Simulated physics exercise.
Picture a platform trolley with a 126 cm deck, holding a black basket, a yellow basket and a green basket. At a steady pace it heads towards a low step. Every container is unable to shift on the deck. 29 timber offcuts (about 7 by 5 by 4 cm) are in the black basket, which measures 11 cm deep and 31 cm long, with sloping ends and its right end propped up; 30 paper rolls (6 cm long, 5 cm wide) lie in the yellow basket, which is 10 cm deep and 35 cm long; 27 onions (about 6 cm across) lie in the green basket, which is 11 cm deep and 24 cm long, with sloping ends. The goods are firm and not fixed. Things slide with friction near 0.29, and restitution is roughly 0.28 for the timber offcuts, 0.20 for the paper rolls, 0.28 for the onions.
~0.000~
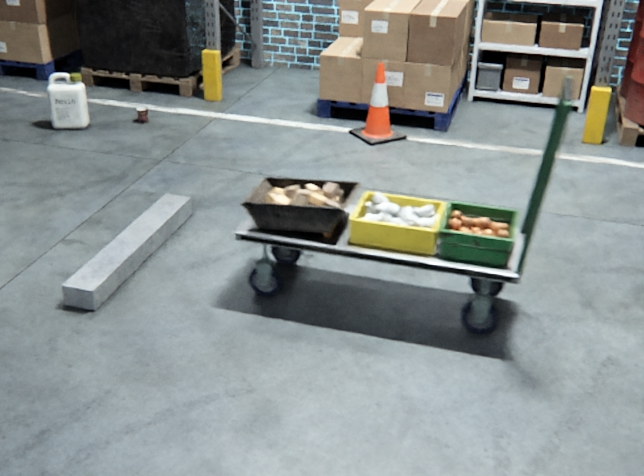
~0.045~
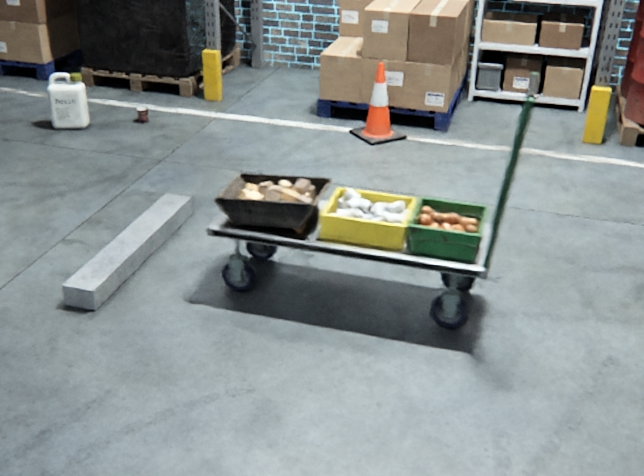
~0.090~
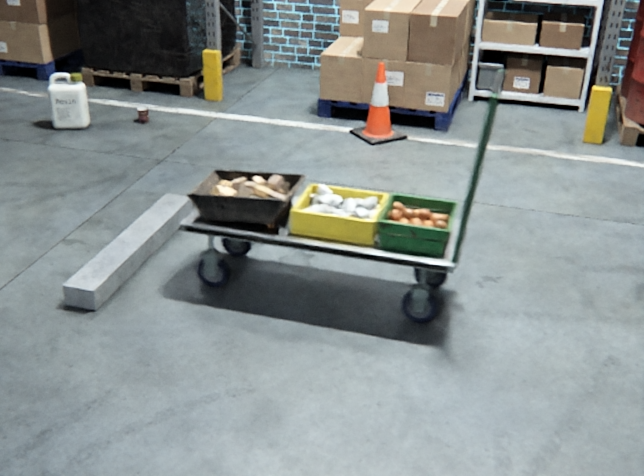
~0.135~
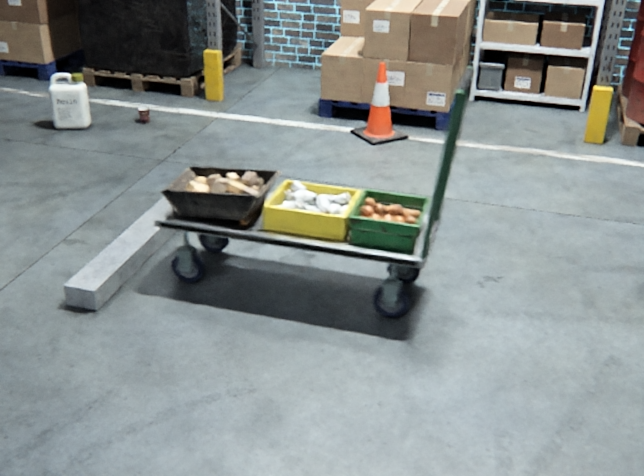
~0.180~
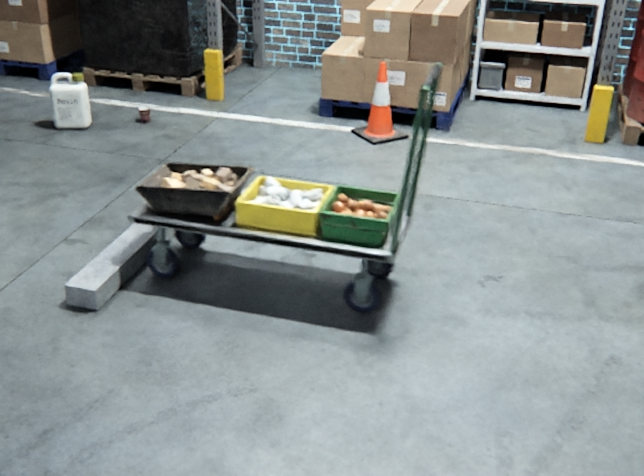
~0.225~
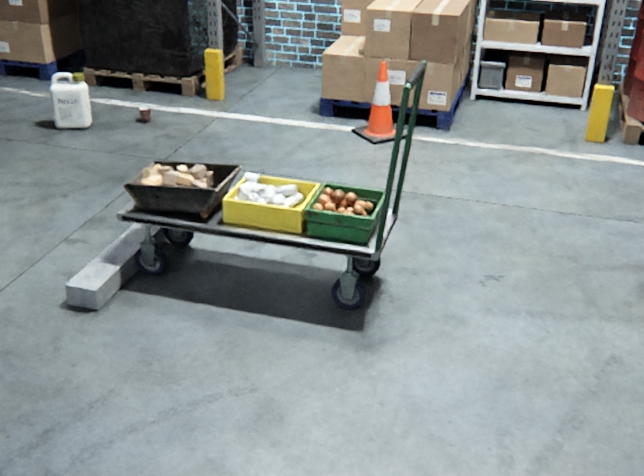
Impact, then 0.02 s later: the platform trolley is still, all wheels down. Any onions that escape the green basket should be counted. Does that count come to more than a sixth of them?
No. I'm expecting the losses to not make it to a sixth.
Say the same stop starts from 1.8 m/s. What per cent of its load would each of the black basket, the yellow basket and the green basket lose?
Black basket 10 %, yellow basket 0 %, green basket 0 %.
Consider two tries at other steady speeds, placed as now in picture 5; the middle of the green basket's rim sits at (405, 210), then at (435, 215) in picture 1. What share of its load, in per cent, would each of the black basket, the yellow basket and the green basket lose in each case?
Per cent lost, first try then second - black basket: 0, 20; yellow basket: 0, 0; green basket: 0, 0.
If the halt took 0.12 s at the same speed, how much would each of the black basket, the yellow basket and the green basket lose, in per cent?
Black basket 30 %, yellow basket 0 %, green basket 0 %.
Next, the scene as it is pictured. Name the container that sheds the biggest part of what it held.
The black basket.
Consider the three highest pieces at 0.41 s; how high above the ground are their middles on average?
On average they sit about 66 cm high.
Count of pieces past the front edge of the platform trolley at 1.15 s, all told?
Roughly 12.
After 0.29 s, 1 of 29 out of the black basket, 0 of 30 out of the yellow basket and 0 of 27 out of the green basket.
After 0.41 s, 9 of 29 out of the black basket, 2 of 30 out of the yellow basket and 1 of 27 out of the green basket.
After 0.64 s, 12 of 29 out of the black basket, 2 of 30 out of the yellow basket and 2 of 27 out of the green basket.
When it is over (at 1.15 s), 12 of 29 out of the black basket, 1 of 30 out of the yellow basket and 2 of 27 out of the green basket. Asked share, 2 of 27, 7 per cent.
